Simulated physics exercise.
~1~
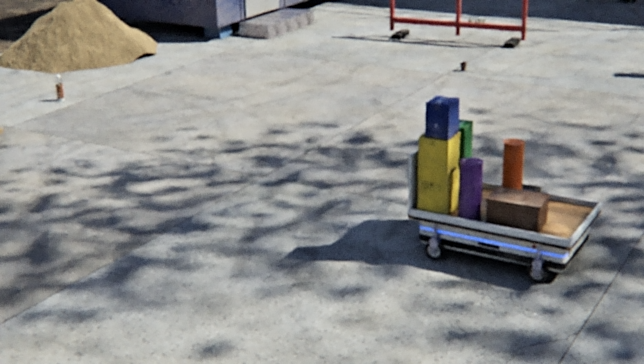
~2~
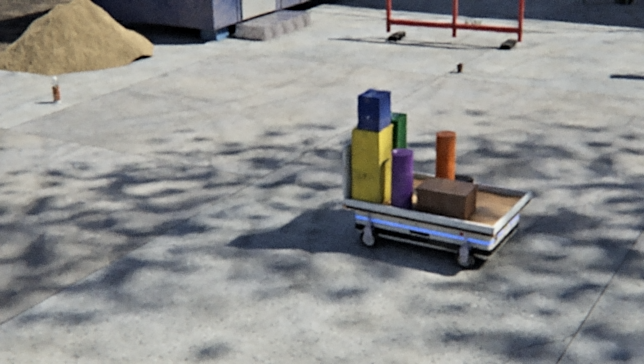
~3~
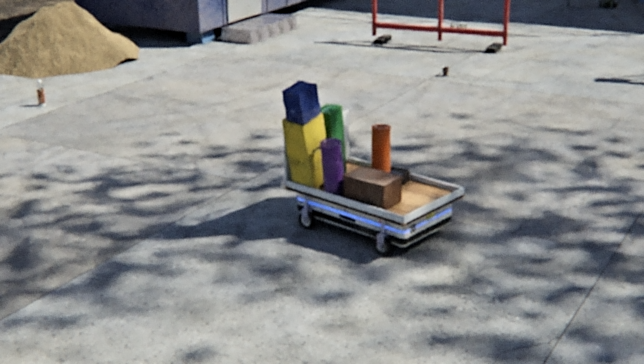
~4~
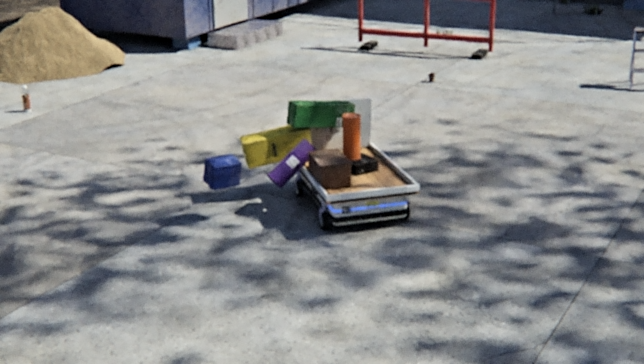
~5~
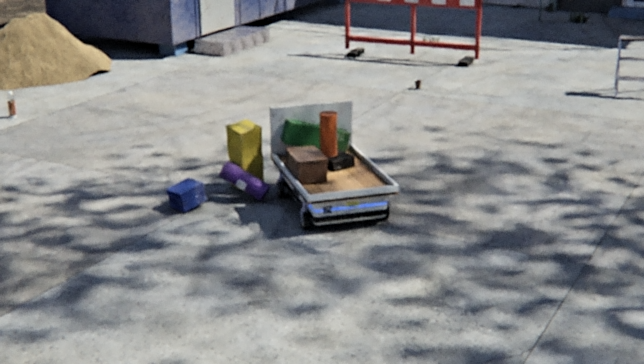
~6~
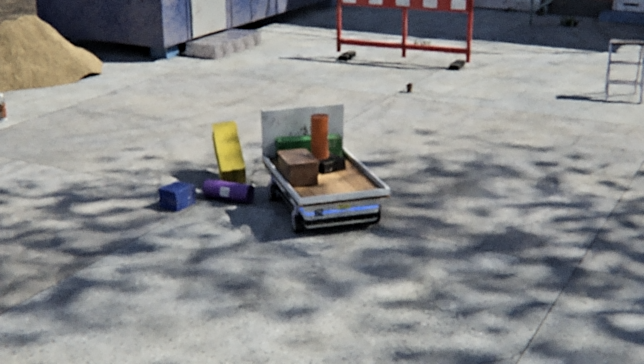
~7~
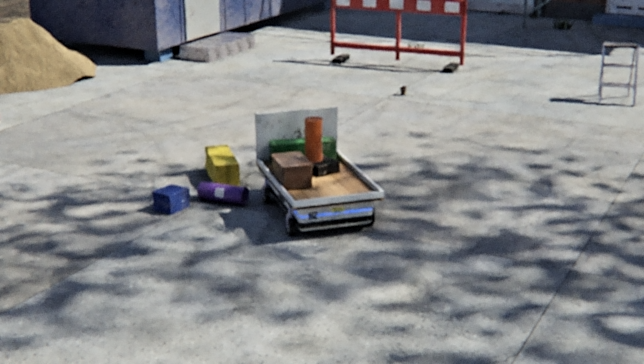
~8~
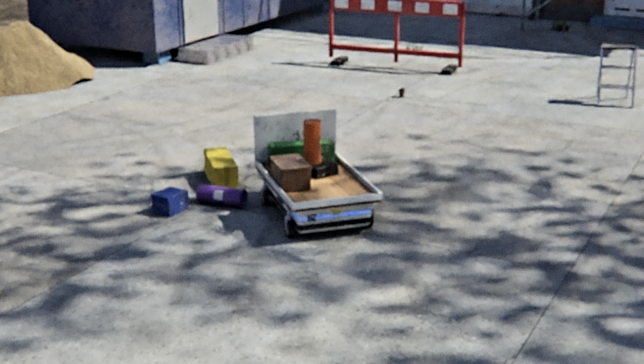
A low cart stacked with coloured blocks rolls leftward across a sunlit concrete yard, seen from slightly above, with a sand pile and a red barrier behind. A blue box sits on a tall yellow box at its left end, beside purple and green pieces, with a brown box and an orange cylinder farther right. As the cart turns toward the viewer, the stack leans and topples left. The blue, yellow and purple pieces tumble to the ground, where the yellow one briefly stands before tipping over. The cart stops, still carrying the fallen green box, the brown box and the upright orange cylinder.
